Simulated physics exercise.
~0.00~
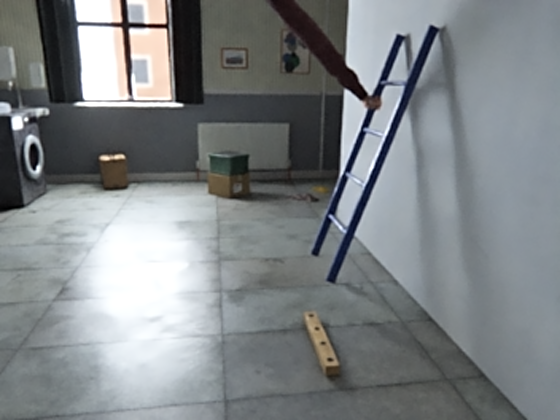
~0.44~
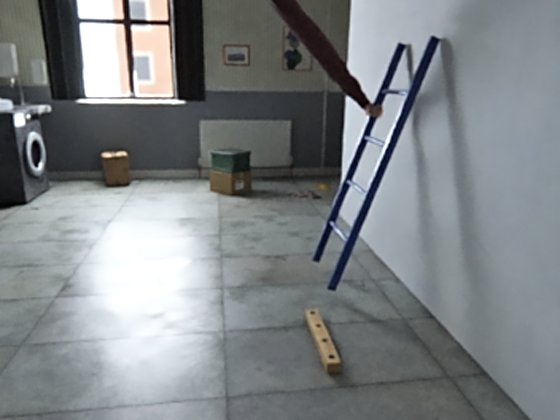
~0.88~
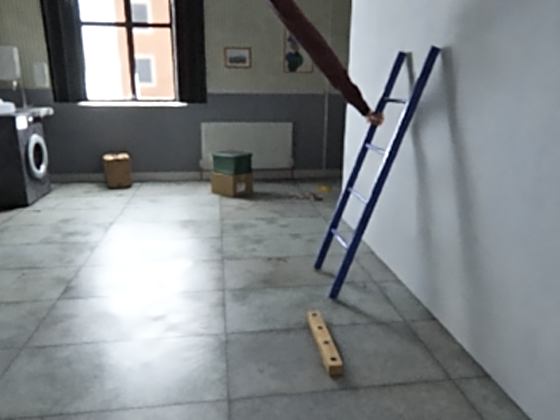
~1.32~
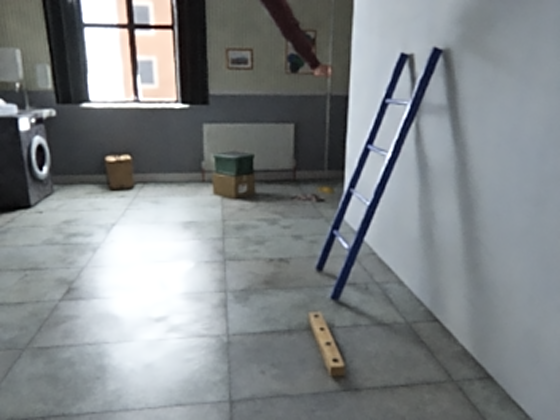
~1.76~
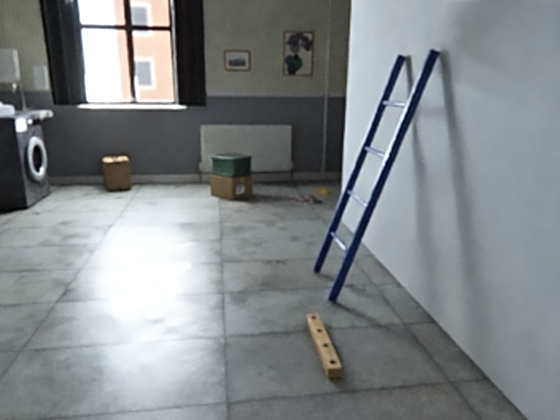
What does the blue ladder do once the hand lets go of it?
The blue ladder holds its place, still leaning at a slant against the white wall.
